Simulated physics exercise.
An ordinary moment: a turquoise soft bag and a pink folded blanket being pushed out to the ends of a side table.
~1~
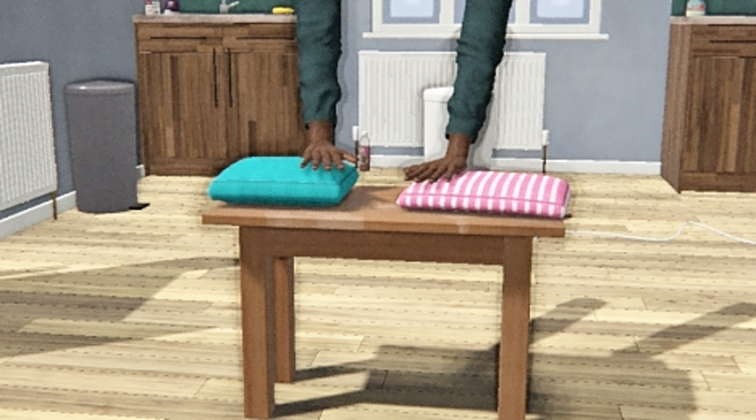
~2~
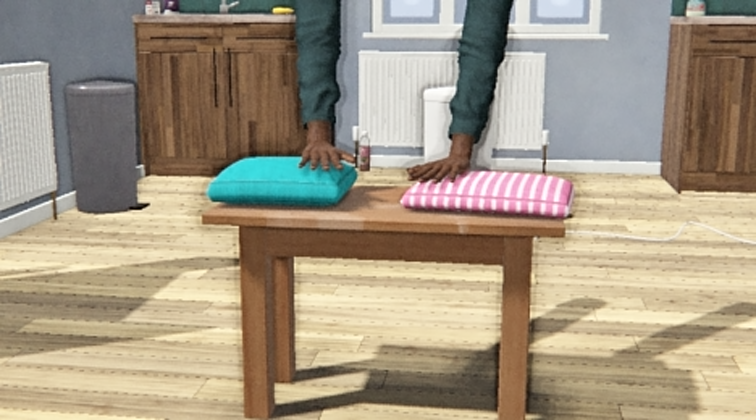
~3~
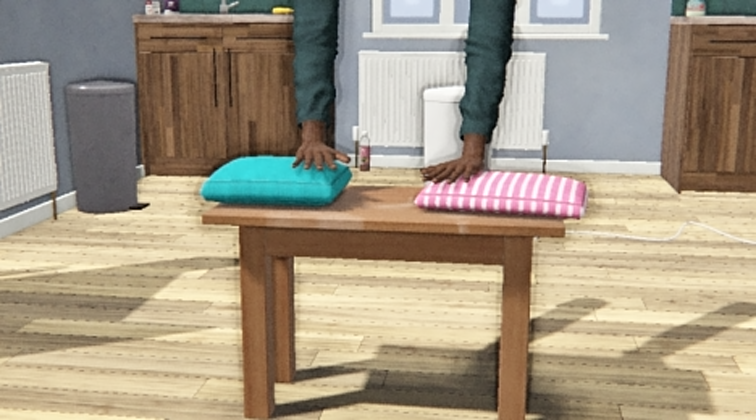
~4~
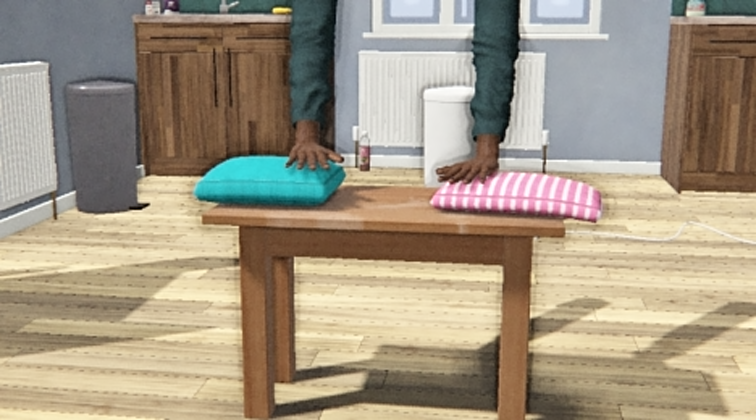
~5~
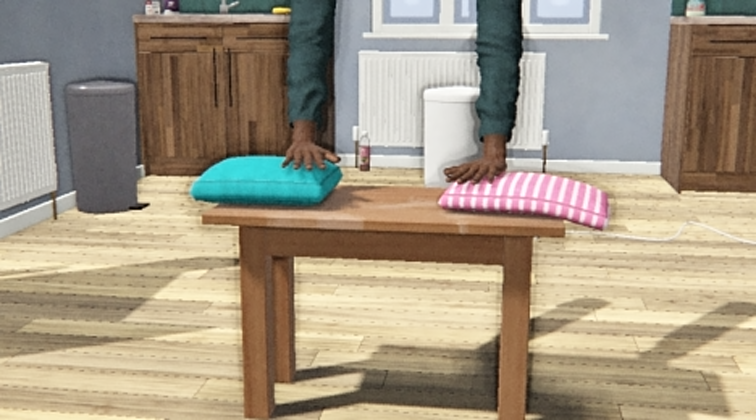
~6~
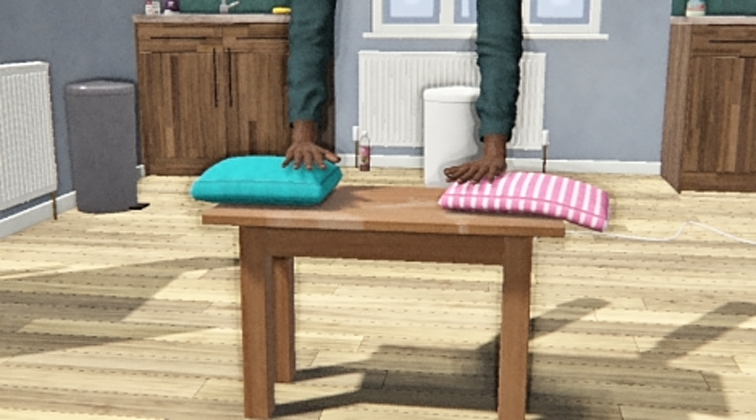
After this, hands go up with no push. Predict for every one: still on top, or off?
My call: Turquoise soft bag still on top, pink folded blanket still on top.
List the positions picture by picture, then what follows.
Soft bag tip (221, 187); folded blanket tip (563, 204), in the first picture.
Soft bag tip (220, 188); folded blanket tip (567, 204), in the second picture.
Soft bag tip (214, 187); folded blanket tip (581, 206), in the third picture.
Soft bag tip (207, 187); folded blanket tip (597, 210), in the fourth picture.
Soft bag tip (204, 187); folded blanket tip (604, 217), in the fifth picture.
Soft bag tip (204, 187), a small part past the edge; folded blanket tip (604, 218), about a third past the edge, in the sixth picture.
Then, 0.42 s after the last picture, soft bag lying still; folded blanket lying still.
At rest, soft bag lying still; folded blanket lying still. The turquoise soft bag stays up there and the pink folded blanket remains on top.
